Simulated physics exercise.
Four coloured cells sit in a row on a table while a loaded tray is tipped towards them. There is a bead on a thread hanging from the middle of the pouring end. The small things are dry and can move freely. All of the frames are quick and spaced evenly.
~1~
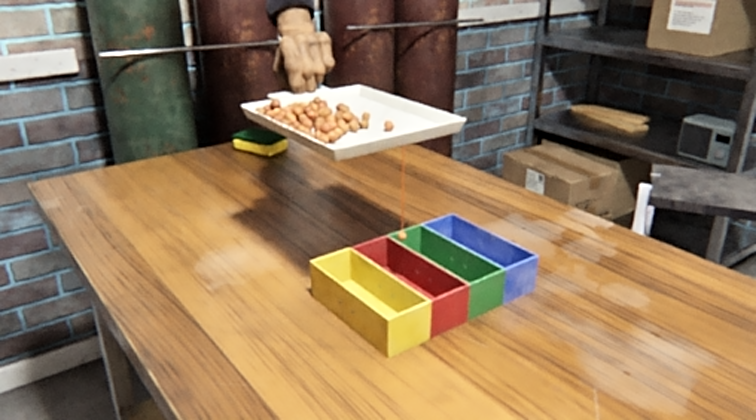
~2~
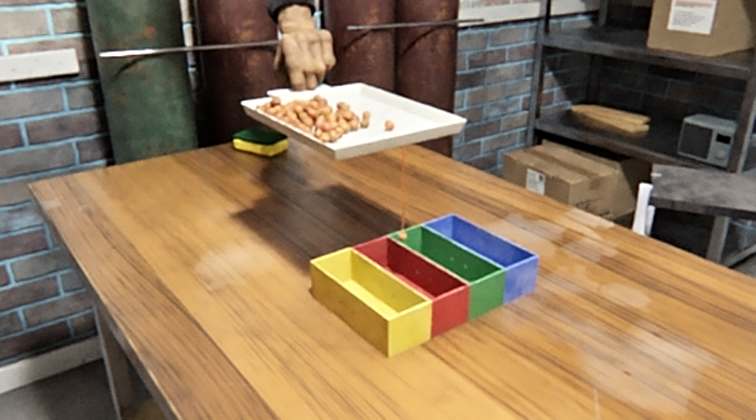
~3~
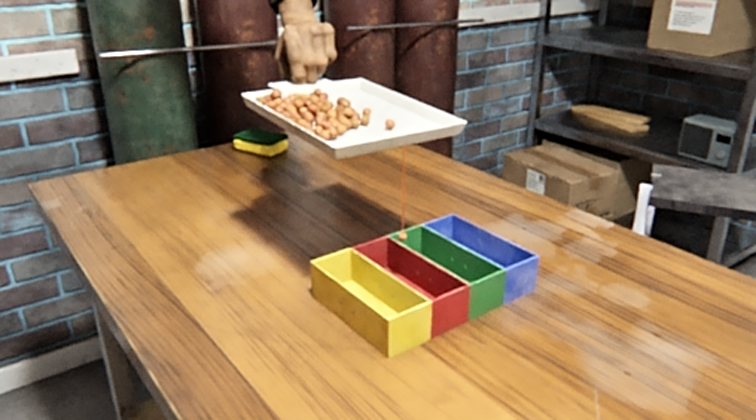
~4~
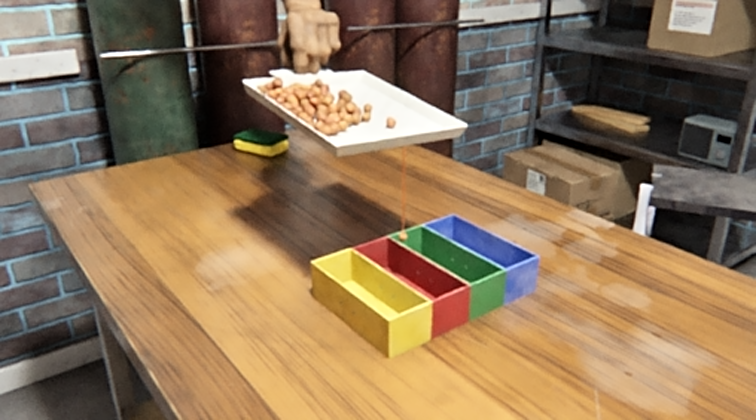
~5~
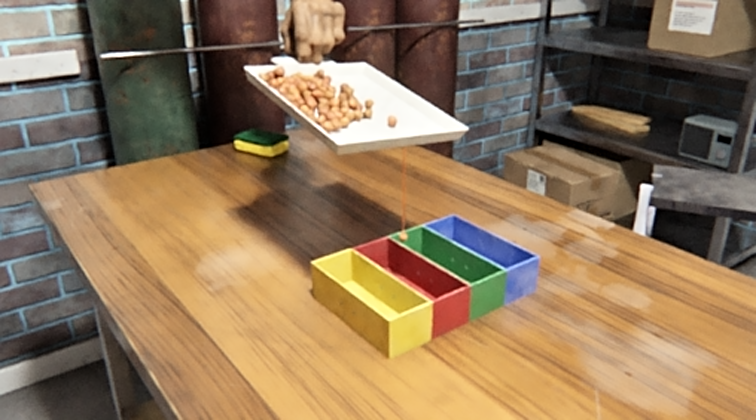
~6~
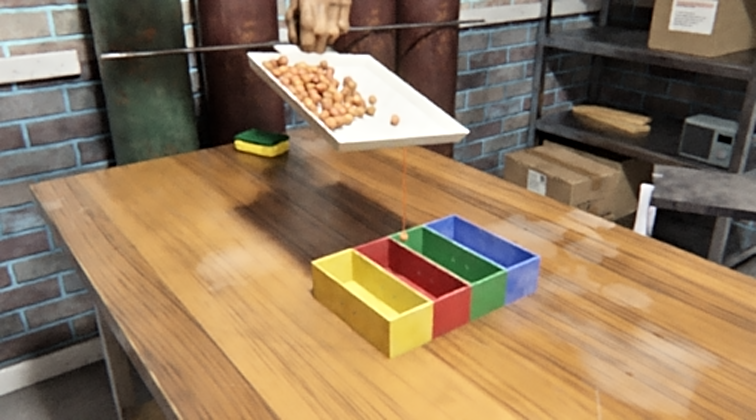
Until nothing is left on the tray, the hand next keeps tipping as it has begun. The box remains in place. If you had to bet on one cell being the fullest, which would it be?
I would bet on the blue cell.
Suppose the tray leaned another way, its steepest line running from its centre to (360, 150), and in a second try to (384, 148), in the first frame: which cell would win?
The cell in yellow, then that yellow cell.
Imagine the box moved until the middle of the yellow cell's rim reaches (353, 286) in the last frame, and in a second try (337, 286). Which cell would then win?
First: Blue. Second: Blue.
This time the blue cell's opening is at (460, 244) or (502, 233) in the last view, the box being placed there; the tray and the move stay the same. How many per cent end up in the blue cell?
About 50 per cent, then about 20 per cent.
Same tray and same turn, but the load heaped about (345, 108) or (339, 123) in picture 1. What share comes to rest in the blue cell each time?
The first start gives 50 percent and the second 50 percent.
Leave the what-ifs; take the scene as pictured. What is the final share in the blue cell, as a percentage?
I'd put that share near 70 per cent.
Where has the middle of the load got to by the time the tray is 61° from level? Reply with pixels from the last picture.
Centre estimate: (430, 128).
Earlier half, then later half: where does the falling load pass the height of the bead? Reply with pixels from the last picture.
Earlier half at (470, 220), later half at (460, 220).
Just after the last frame, tray tipped steeply; the larger part on the tray; about a tenth in the green cell; just a few in the blue cell; about a tenth falling or outside the box.
A moment on, tray tipped right over; roughly a quarter on the tray; roughly half in the blue cell; about a tenth in the green cell; just a few in the red cell; roughly a quarter falling or outside the box.
Further on, tray tipped past a quarter turn; roughly two thirds in the blue cell; roughly a quarter in the green cell; just a few in the red cell; about a tenth falling or outside the box.
When it is over, tray tipped past a quarter turn; roughly two thirds in the blue cell; roughly a quarter in the green cell; just a few in the red cell; not one in the yellow cell; about a tenth outside the box.
